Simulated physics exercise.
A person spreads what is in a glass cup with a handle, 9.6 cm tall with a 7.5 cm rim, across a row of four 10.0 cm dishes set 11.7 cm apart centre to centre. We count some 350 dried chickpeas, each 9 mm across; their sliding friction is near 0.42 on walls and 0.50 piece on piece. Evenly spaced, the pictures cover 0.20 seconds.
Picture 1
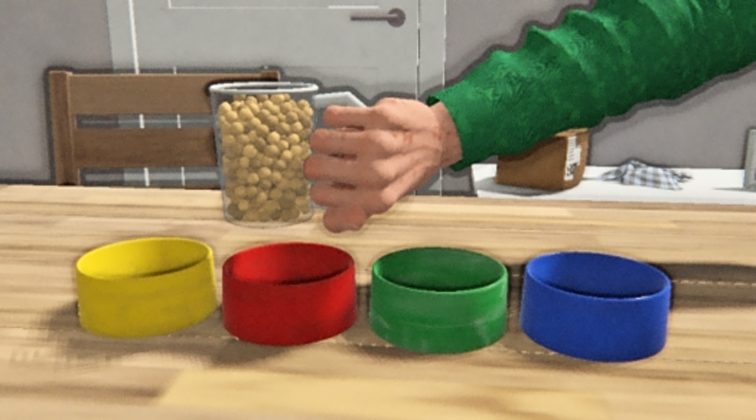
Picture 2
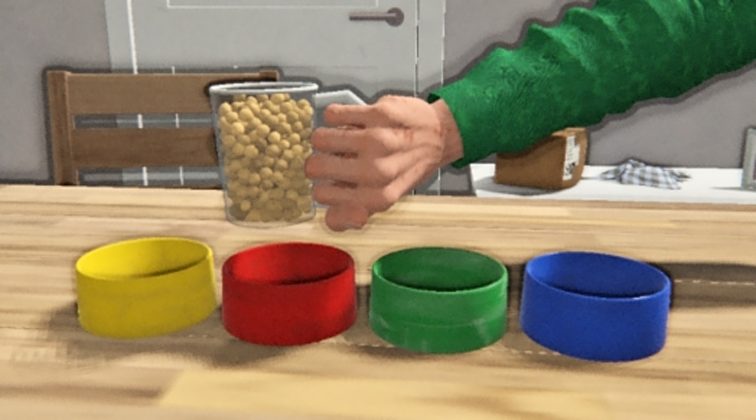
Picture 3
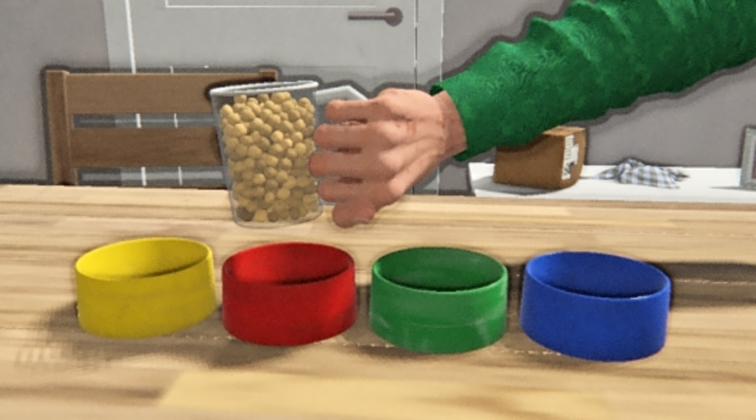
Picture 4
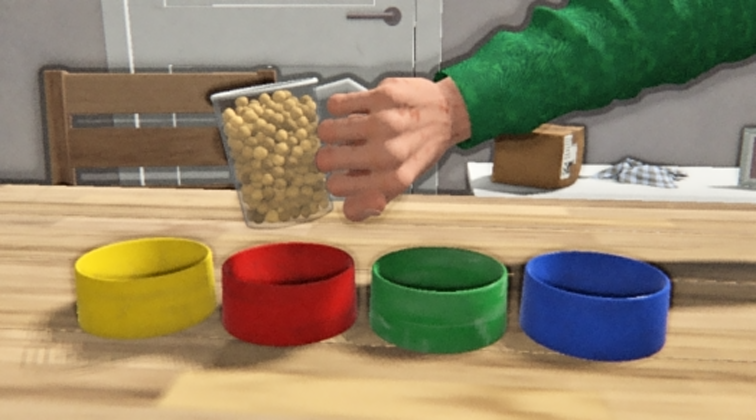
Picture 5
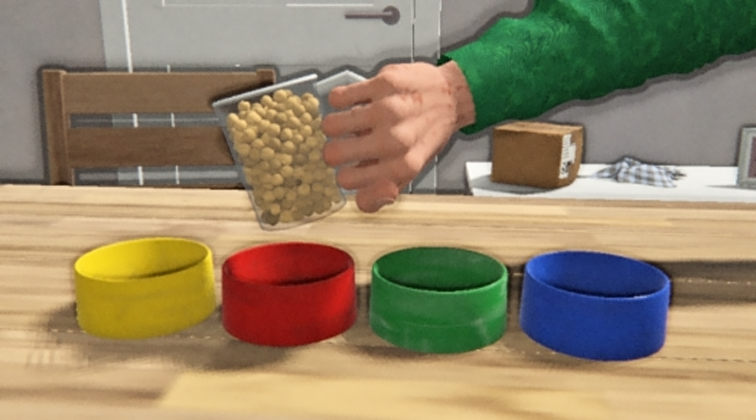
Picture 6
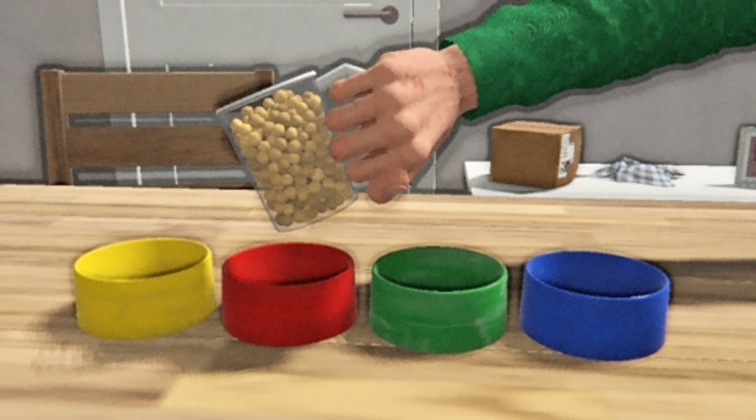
A hand in a green sleeve reaches in from the right and holds a clear glass cup of dried chickpeas above a pale wooden table, seen from the front and slightly above. Yellow, red, green and blue dishes stand in a row from left to right, with a wooden chair and door behind. The hand gradually tilts the cup leftward, shifting it slightly right, while the camera stays still.
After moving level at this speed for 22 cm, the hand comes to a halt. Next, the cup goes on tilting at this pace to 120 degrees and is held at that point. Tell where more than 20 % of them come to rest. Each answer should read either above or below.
Red - above, blue - below, green - above, yellow - below, counter - above.
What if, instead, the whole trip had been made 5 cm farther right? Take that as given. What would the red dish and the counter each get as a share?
Shares would be red 0 and counter 10.
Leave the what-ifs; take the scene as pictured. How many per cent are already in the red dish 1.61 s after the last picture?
Share at that time: Approx. 30 per cent.
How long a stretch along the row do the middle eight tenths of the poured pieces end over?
It spans roughly 14 centimetres along the row.
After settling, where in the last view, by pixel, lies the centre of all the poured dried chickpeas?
(367, 307).
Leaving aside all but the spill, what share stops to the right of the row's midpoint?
Some 50 per cent.
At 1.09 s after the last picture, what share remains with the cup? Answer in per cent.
Some 0 per cent.
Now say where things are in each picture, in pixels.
The first picture shows cup at (267, 153), tilt 0 degrees, lip at (215, 88), moved 0.0 cm; middle of the pieces at (262, 163); yellow dish at (146, 258); red dish at (289, 263); green dish at (439, 269); blue dish at (596, 274).
The second picture shows cup at (268, 153), tilt 1 degrees, lip at (215, 89), moved 0.1 cm; middle of the pieces at (264, 163).
The third picture shows cup at (272, 153), tilt 4 degrees, lip at (215, 92), moved 0.4 cm; middle of the pieces at (268, 164).
The fourth picture shows cup at (278, 153), tilt 9 degrees, lip at (216, 97), moved 0.8 cm; middle of the pieces at (275, 164).
The fifth picture shows cup at (285, 154), tilt 16 degrees, lip at (218, 104), moved 1.4 cm; middle of the pieces at (283, 164).
The sixth picture shows cup at (292, 154), tilt 22 degrees, lip at (221, 112), moved 2.0 cm; middle of the pieces at (292, 165); yellow dish at (144, 259); red dish at (289, 263); green dish at (439, 268); blue dish at (595, 273).
Then, 0.66 s after the last picture, tilt 120 degrees; cup holds 65 %, red 20 %.
Then, 1.09 s after the last picture, tilt 120 degrees; cup holds 0 %, red 30 %, green 40 %.
Then, 1.61 s after the last picture, tilt 120 degrees; cup holds 0 %, red 30 %, green 40 %.
In the end, red 30 %, blue 0 %, green 40 %, yellow 0 %, counter 30 %.
